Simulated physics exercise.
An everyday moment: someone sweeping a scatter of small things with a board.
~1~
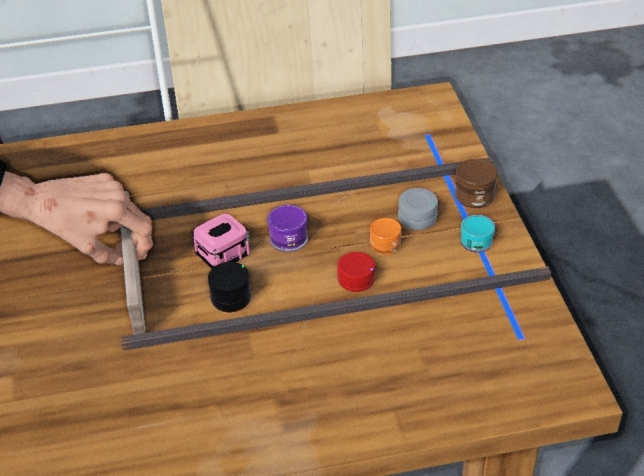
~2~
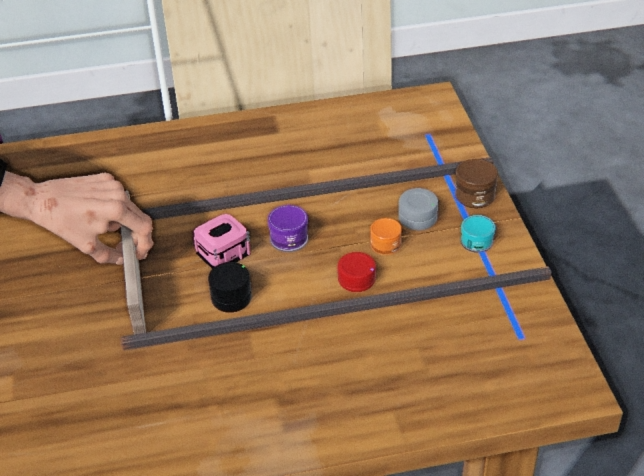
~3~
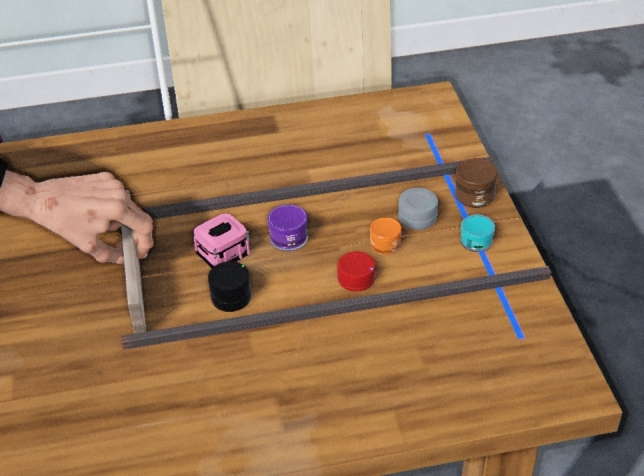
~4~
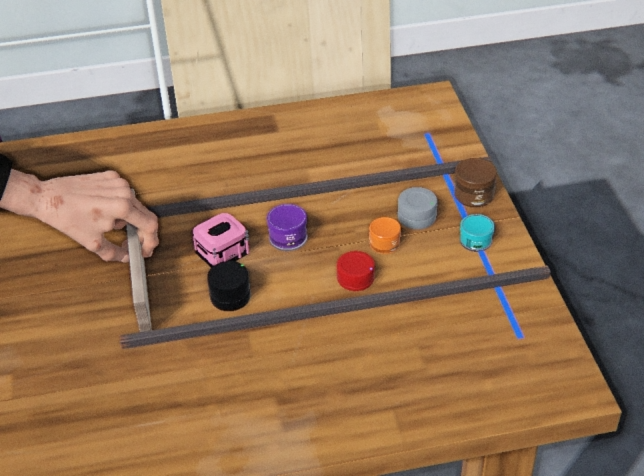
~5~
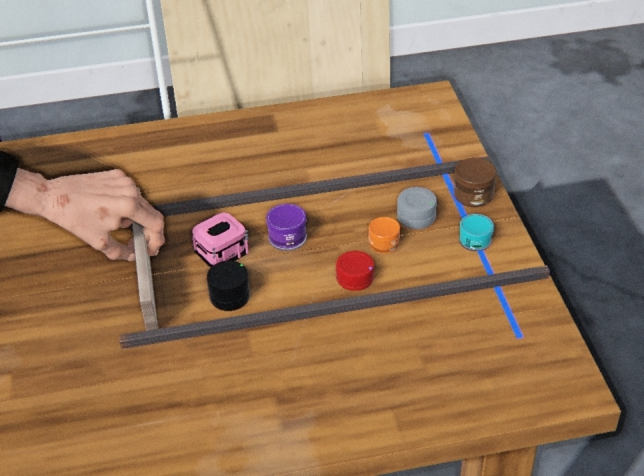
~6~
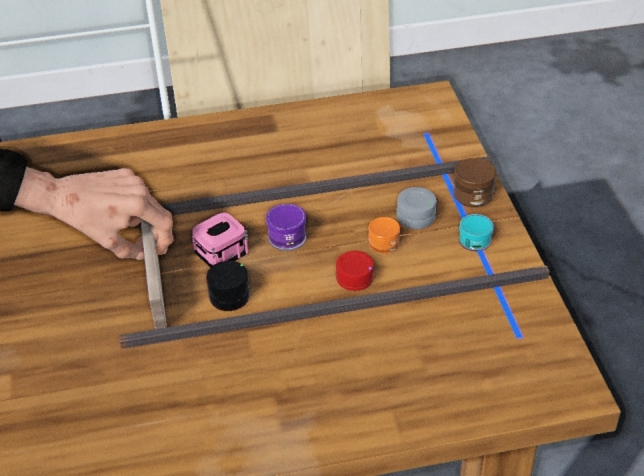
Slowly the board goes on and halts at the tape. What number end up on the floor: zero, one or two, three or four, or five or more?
The number that fall off is three or four.
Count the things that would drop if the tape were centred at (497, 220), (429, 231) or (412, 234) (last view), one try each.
Down on the floor: 5, 1 and 0.
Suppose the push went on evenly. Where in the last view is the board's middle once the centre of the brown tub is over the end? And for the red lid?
Near (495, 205) and (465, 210).
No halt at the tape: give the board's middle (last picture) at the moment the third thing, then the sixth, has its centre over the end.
About (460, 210), then (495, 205).
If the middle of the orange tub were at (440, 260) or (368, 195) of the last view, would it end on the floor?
In turn it falls; stays on.
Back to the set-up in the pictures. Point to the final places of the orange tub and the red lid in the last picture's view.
The orange tub stops around (520, 228); the red lid around (541, 252).
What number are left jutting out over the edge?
That would be 3.
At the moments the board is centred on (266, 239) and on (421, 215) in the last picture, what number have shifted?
First 3, then 8.
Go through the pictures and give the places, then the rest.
In the first picture, brown tub (476, 183); turquoise pot (477, 234); grey lid (418, 209); board (131, 262); tape (469, 226).
In the second picture, turquoise pot (478, 234); board (132, 261).
In the third picture, grey lid (418, 209); pink case (221, 241).
In the fourth picture, brown tub (475, 183); orange tub (385, 236).
In the fifth picture, turquoise pot (476, 233); red lid (355, 271).
In the sixth picture, brown tub (474, 183); turquoise pot (476, 233); grey lid (416, 208); board (152, 256); tape (468, 225).
Soon after, none off yet; brown tub at rest near (474, 183); turquoise pot at rest near (476, 233); grey lid at rest near (416, 208).
After that, none off yet; brown tub displaced a little near (485, 179); turquoise pot at rest near (476, 233); grey lid displaced about its own width near (462, 202).
In the end, the number that fall off is three or four; gone, purple pot, grey lid and turquoise pot.
